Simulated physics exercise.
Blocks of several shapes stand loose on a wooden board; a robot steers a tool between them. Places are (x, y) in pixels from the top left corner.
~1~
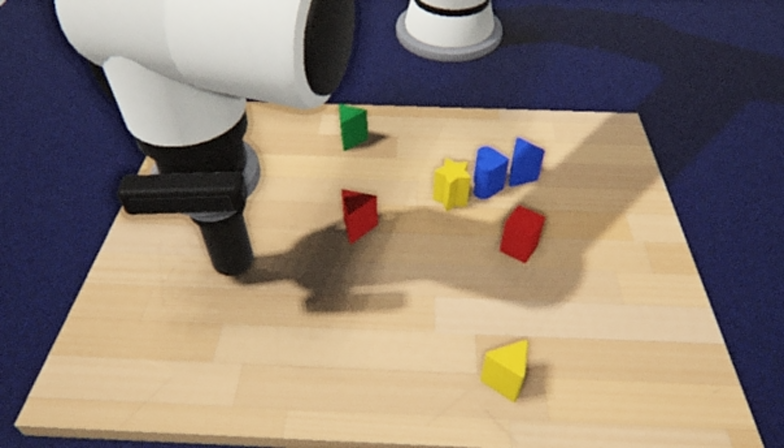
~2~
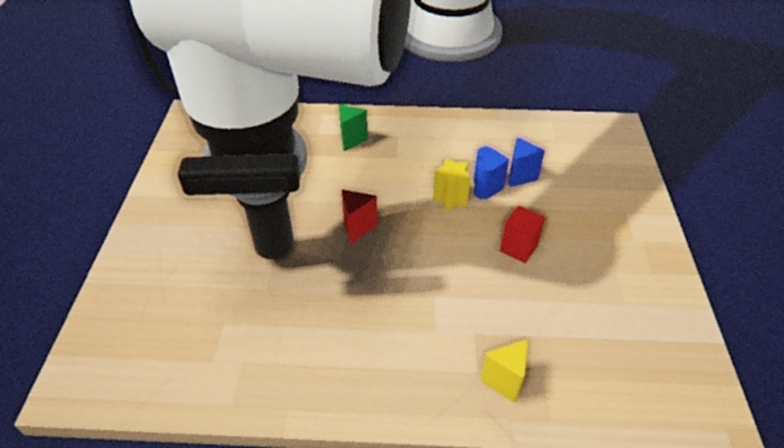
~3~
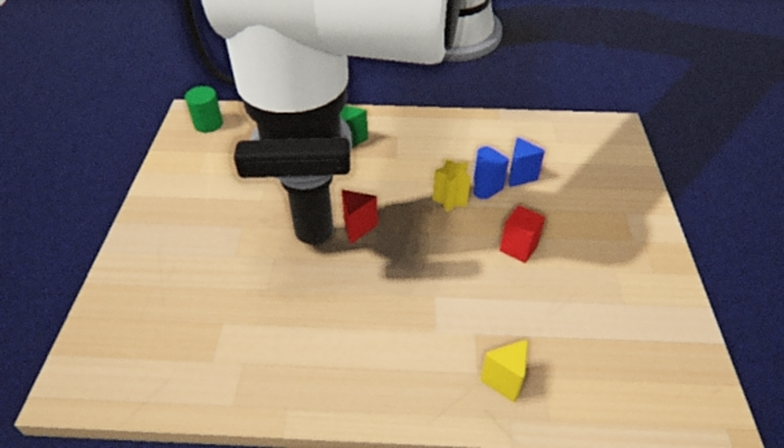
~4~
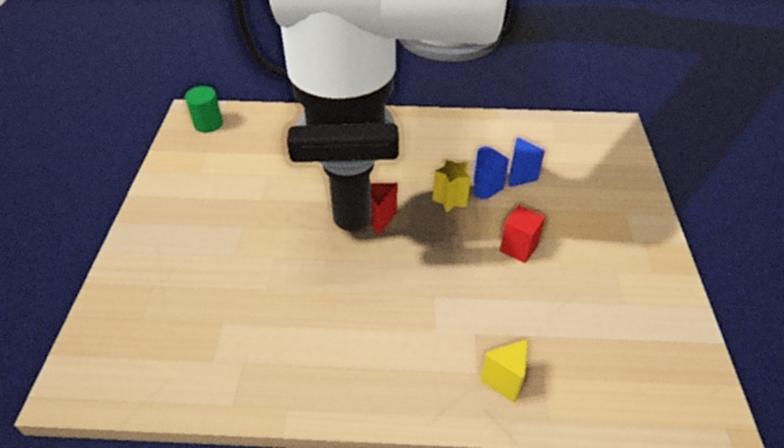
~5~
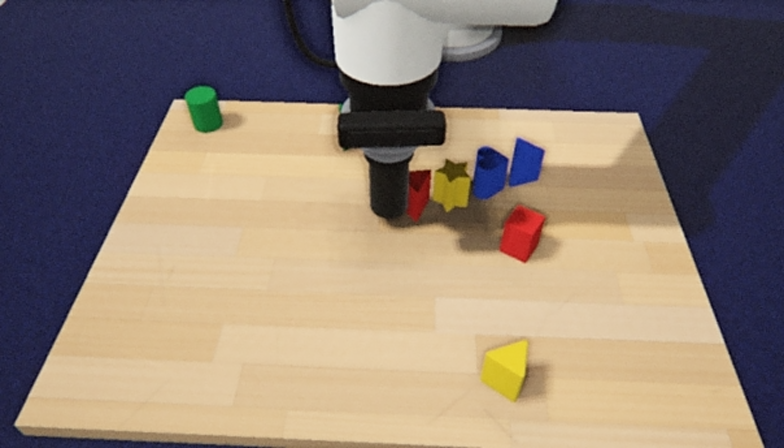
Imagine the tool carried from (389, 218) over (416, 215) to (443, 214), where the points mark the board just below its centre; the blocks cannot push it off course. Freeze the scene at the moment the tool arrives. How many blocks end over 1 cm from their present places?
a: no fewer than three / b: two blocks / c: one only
Option b.
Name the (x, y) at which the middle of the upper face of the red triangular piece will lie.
The middle of its top is at (438, 162).
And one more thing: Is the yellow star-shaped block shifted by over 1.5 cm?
The answer is yes.
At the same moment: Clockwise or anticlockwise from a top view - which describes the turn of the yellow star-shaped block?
Direction: Clockwise.
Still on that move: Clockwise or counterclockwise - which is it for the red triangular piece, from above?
Top view: Counterclockwise.
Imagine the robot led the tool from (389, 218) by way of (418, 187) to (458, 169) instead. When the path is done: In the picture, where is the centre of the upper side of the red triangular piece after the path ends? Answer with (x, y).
By then it is at (490, 136).
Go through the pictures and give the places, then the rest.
The first picture shows tool tip (233, 260); block tops, red triangular piece (356, 199); yellow star-shaped block (454, 170); blue heart block (491, 158); red square (526, 219).
The second picture shows tool (275, 245); blocks unchanged.
The third picture shows tool (314, 230); blocks unchanged.
The fourth picture shows tool (352, 217); red triangular piece (379, 190).
The fifth picture shows tool (389, 206); red triangular piece (415, 178); yellow star-shaped block (454, 170); blue heart block (491, 158); red square (526, 219).
On the path given first. Halfway along, tool (416, 202); red triangular piece (434, 168), turned 35° anticlockwise; yellow star-shaped block (460, 167), turned 30° clockwise.
At the end, tool (444, 202); red triangular piece (438, 162), turned 35° anticlockwise; yellow star-shaped block (469, 164), turned 50° clockwise; blue heart block (496, 157), turned 20° anticlockwise; red square in place.
